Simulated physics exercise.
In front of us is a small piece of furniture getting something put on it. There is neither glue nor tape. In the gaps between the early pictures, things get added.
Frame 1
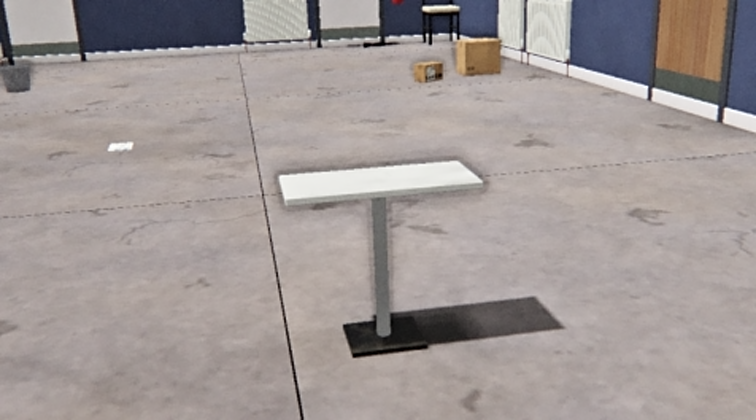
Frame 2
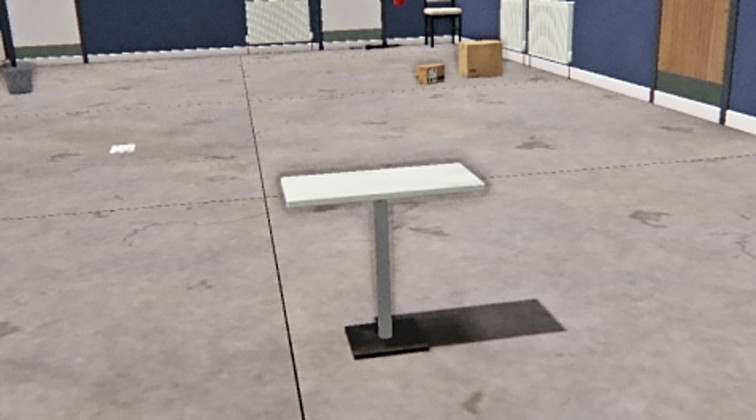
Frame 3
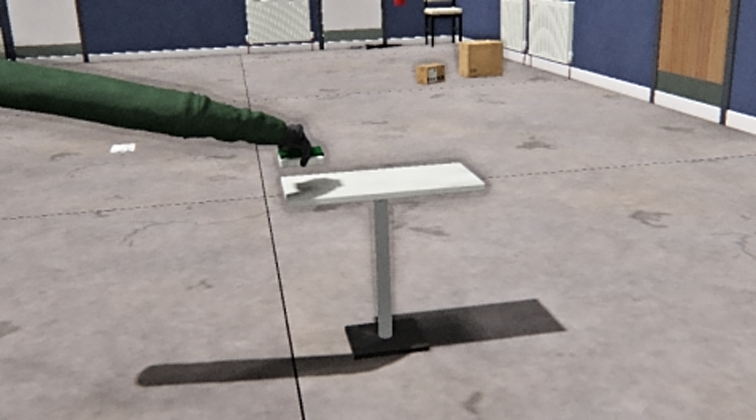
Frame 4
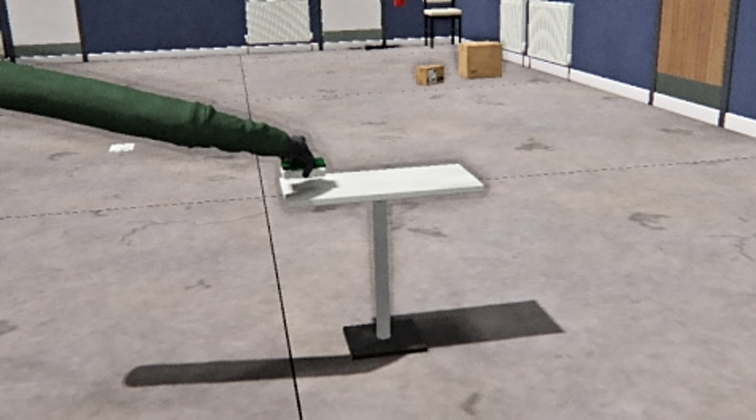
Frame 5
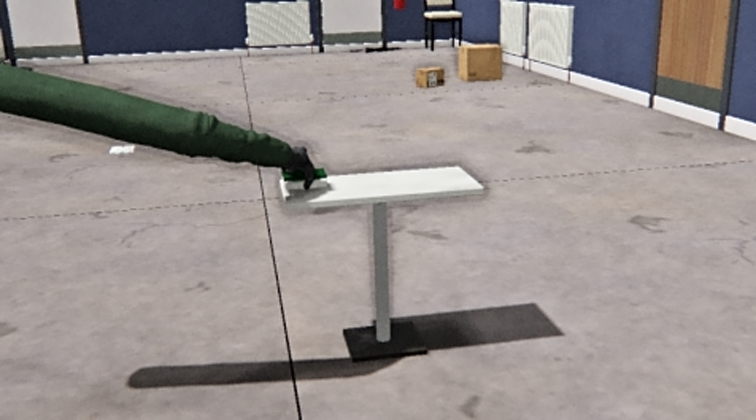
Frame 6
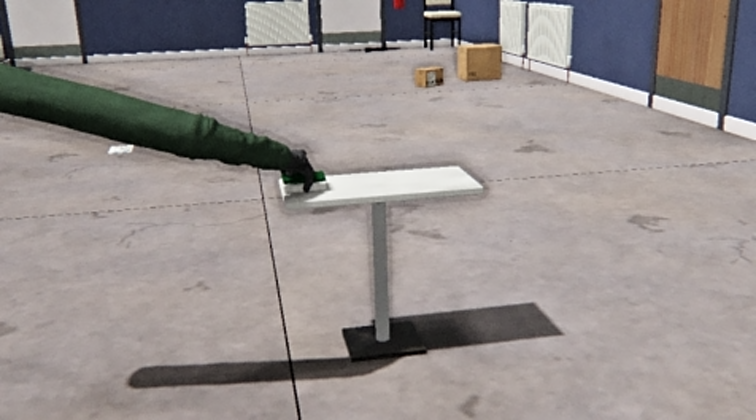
A green-sleeved arm reaching in from the left, lowering a small green and white object onto a narrow white stand.
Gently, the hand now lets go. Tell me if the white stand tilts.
Looks to me like it will stand fine on its own.
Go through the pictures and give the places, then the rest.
White stand (378, 182), in the first frame.
White stand (380, 184), in the second frame.
Still on the way; white stand (380, 184); sponge (301, 157), in the third frame.
Still on the way; white stand (379, 185); sponge (303, 169), in the fourth frame.
Still on the way; white stand (379, 187); sponge (304, 180), in the fifth frame.
In place, still held; white stand (378, 187); sponge (304, 182), in the sixth frame.
Then, 0.76 s on from there, white stand at rest near (378, 187).
In the end, the white stand holds firm, near (378, 187).
